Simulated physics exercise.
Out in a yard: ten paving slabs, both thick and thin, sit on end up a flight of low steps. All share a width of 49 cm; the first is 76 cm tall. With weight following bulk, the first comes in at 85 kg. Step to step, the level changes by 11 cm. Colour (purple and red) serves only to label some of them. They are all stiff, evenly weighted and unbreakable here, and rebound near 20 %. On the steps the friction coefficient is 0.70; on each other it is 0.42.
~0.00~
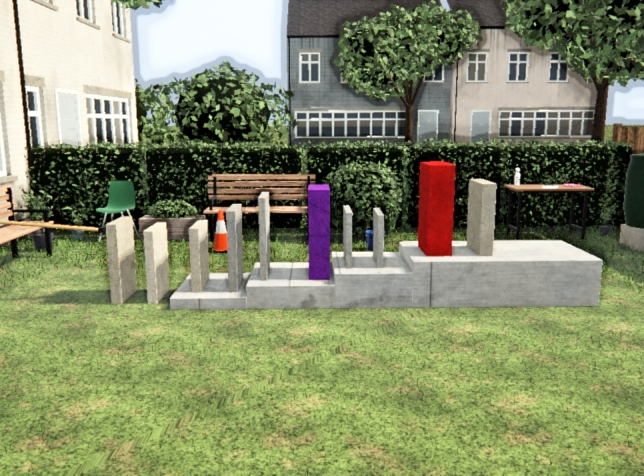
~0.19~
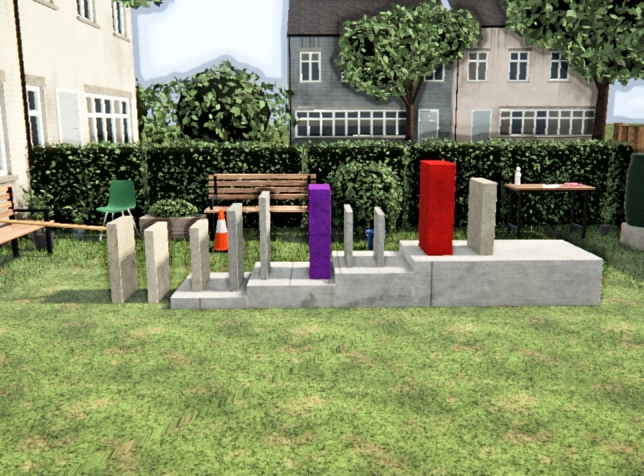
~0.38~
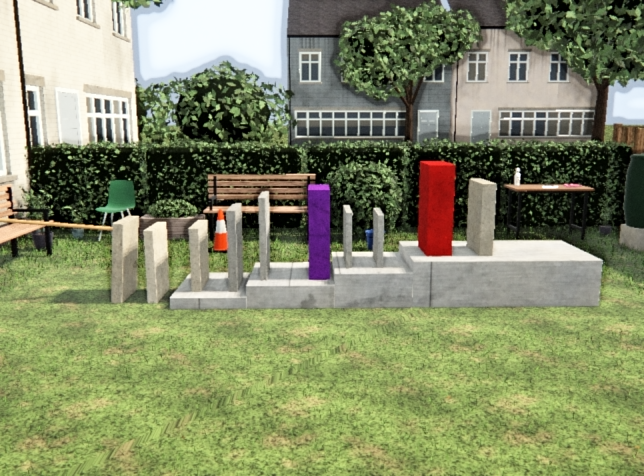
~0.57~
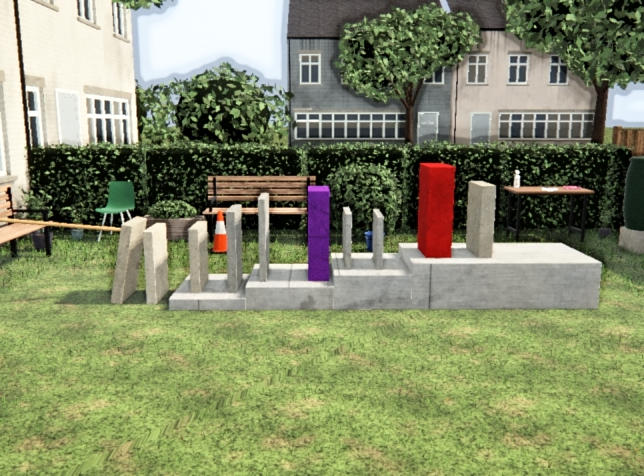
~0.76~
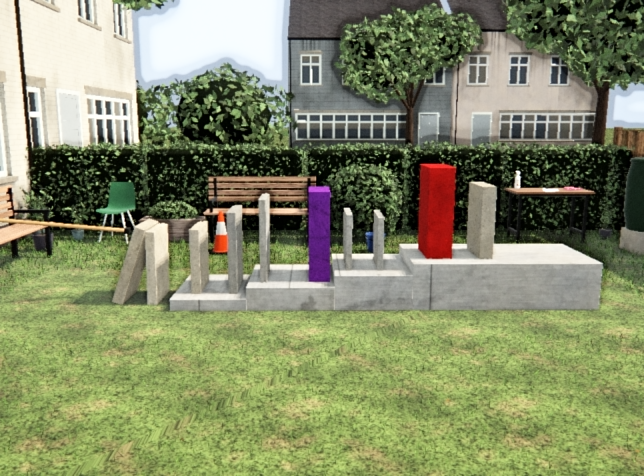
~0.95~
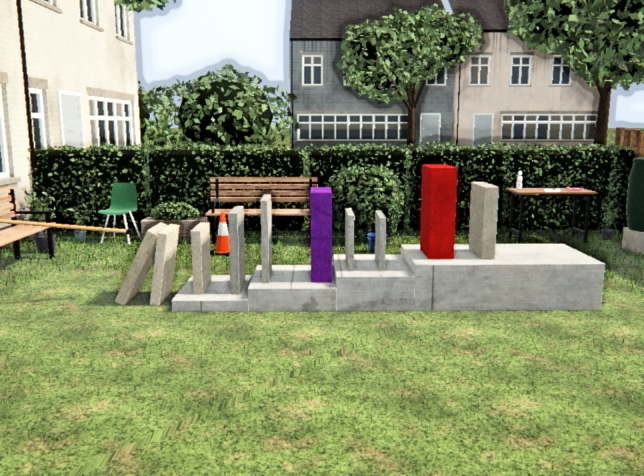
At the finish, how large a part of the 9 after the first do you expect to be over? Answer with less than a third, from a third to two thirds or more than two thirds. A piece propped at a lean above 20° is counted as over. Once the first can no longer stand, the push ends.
I would say upwards of two thirds of them.
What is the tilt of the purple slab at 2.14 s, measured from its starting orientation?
Some 30°.
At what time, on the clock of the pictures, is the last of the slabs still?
At roughly 5.0 s.
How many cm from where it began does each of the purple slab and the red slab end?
The purple one ends 40 cm from its start and the red one 0 cm.
After 1.22 s, 1 of the 9 other slabs over.
After 1.56 s, 3 of the 9 other slabs over.
After 2.14 s, 6 of the 9 other slabs over; purple slab 35° from how it stood.
After 2.56 s, 7 of the 9 other slabs over; purple slab 68° from how it stood; red slab 5° from how it stood.
In the end (5.1 s), 7 of the 9 other slabs over; purple slab 68° from how it stood; red slab unmoved. That is 78 per cent. Two left standing. From the last view, middles, purple slab near (354, 247), red slab near (441, 211).
